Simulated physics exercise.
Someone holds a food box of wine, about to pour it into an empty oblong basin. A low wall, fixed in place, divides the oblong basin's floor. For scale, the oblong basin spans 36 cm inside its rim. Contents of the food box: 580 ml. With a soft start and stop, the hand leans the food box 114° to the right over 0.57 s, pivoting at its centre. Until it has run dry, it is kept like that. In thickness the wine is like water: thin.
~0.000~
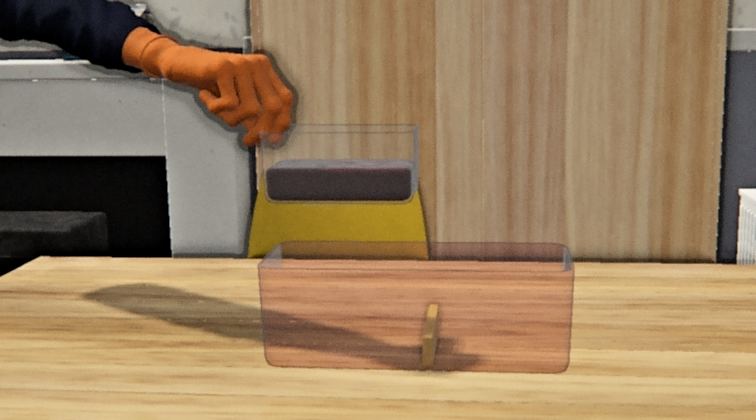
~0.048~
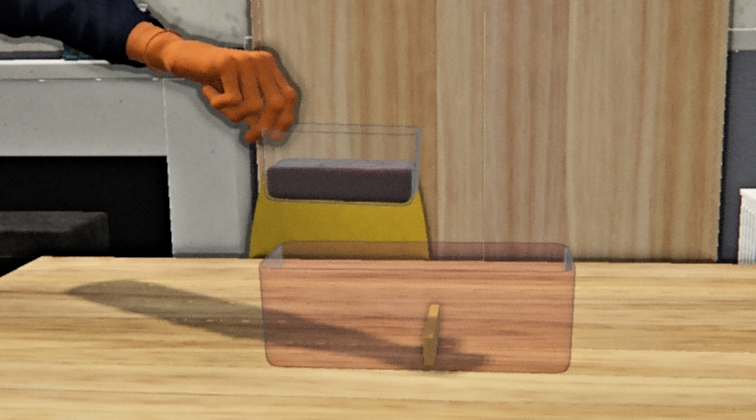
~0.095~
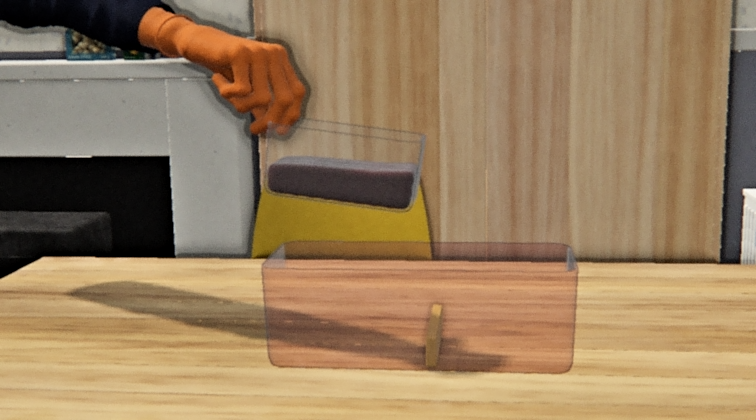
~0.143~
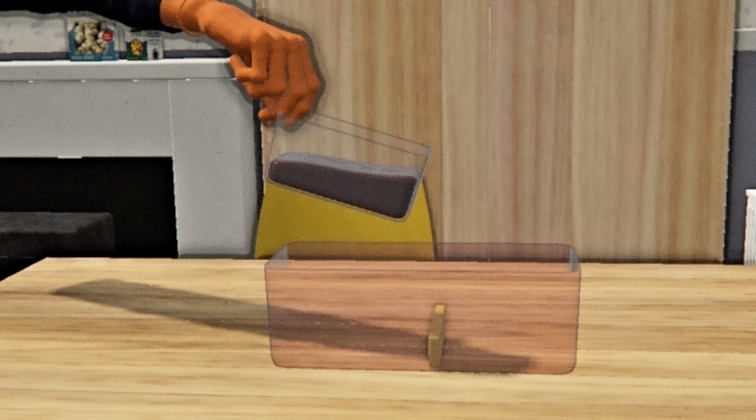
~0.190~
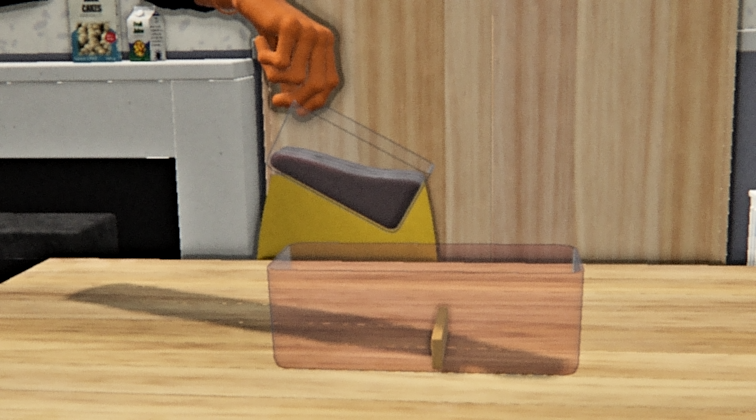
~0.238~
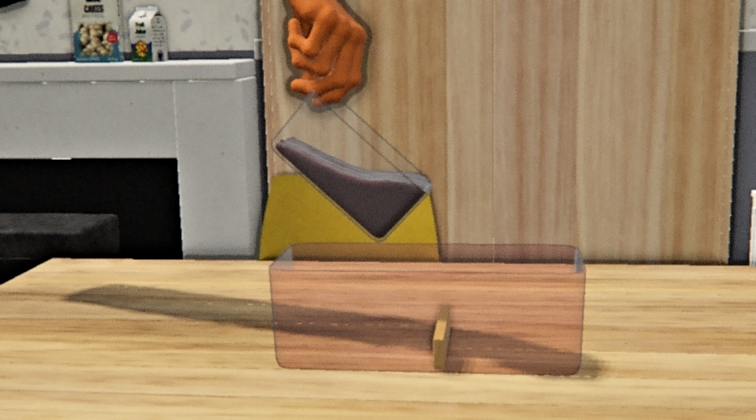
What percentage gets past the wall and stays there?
About 48 per cent.
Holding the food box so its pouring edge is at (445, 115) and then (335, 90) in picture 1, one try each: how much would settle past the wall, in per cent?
Around 75 per cent first, around 20 per cent next.
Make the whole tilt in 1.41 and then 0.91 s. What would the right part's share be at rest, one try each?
It comes to 60 per cent, and then 55 per cent.
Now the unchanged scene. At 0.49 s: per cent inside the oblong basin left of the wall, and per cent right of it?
Around 28 on the left and around 42 on the right.
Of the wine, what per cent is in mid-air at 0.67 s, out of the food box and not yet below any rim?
I'd put it at about 5 per cent of the liquid.
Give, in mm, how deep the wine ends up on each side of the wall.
The left ends up at roughly 12 mm, with the right at roughly 14 mm.
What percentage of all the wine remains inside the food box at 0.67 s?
Near 2 in a hundred.
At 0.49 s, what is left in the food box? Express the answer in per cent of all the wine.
Around 12 percent.
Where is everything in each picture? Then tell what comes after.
In the first frame, it leans 0°; its right rim is at (415, 130); the wine meets the walls at (273, 165) and (414, 165); the oblong basin's rim runs from (269, 256) to (570, 259); the wall's top is at (431, 322).
In the second frame, it leans 2°; its right rim is at (418, 133); the wine meets the walls at (274, 164) and (415, 166).
In the third frame, it leans 8°; its right rim is at (423, 140); the wine meets the walls at (275, 162) and (418, 168).
In the fourth frame, it leans 17°; its right rim is at (428, 154); the wine meets the walls at (277, 157) and (421, 173).
In the fifth frame, it leans 29°; its right rim is at (431, 171); the wine meets the walls at (276, 151) and (424, 177).
In the sixth frame, it leans 42°; its right rim is at (429, 190); the wine meets the walls at (281, 141) and (430, 182).
After 0.49 s the tilt is 108° and 11 per cent is still to pour, 29 is left of the wall and 43 right of it.
After 0.67 s the tilt is 114° and 2 per cent is still to pour, 44 is left of the wall and 49 right of it.
After 0.86 s the tilt is 114° and 0 per cent is still to pour, 49 is left of the wall and 48 right of it.
After 1.07 s the tilt is 114° and 0 per cent is still to pour, 50 is left of the wall and 48 right of it.
In the end 50 per cent lies left of the wall, 48 right of it and 2 outside.
